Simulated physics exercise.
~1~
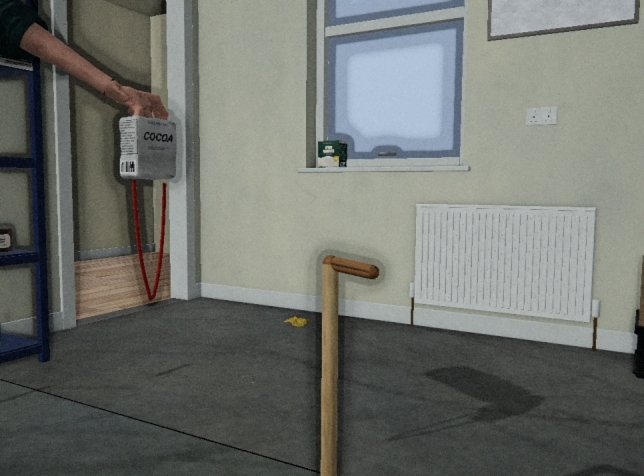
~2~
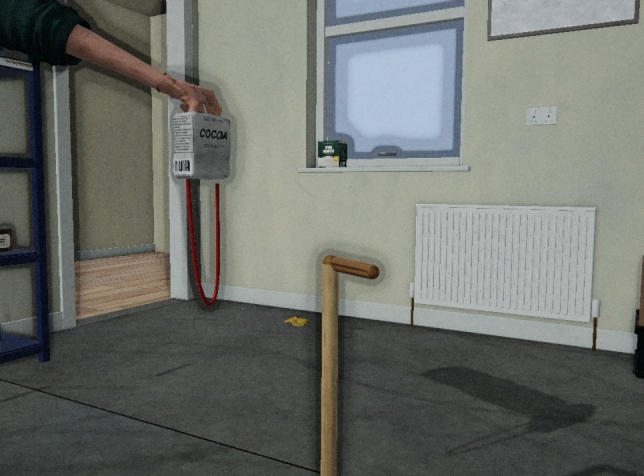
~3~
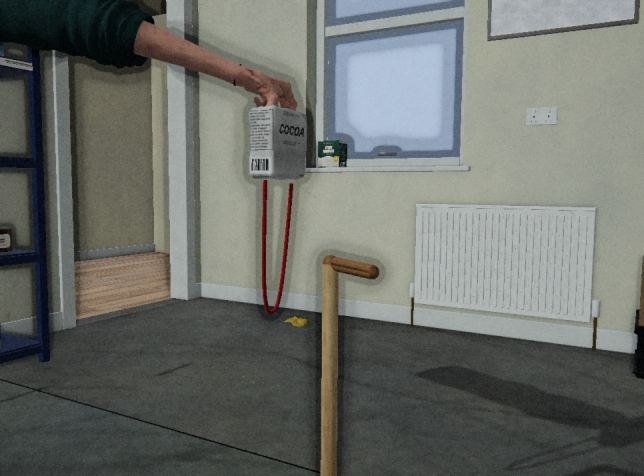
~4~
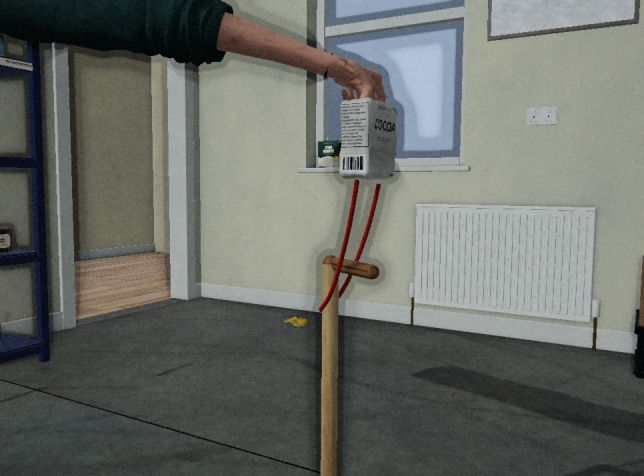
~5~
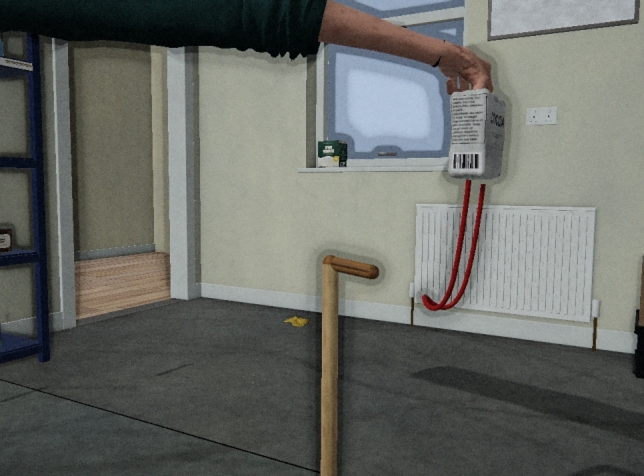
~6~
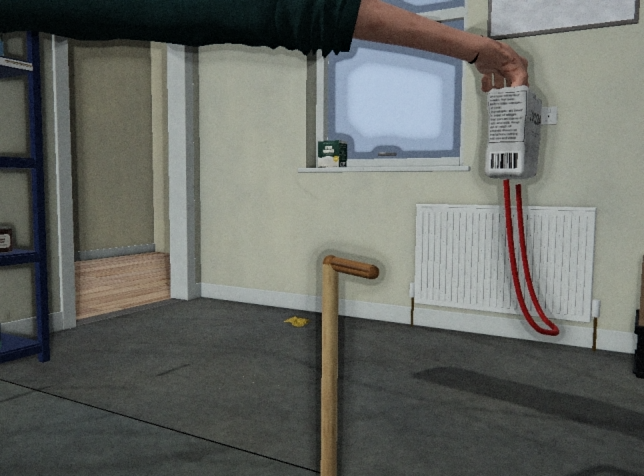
White pouch with a hanging red loop, held by a hand, moving right above a hooked wooden post and passing it freely.
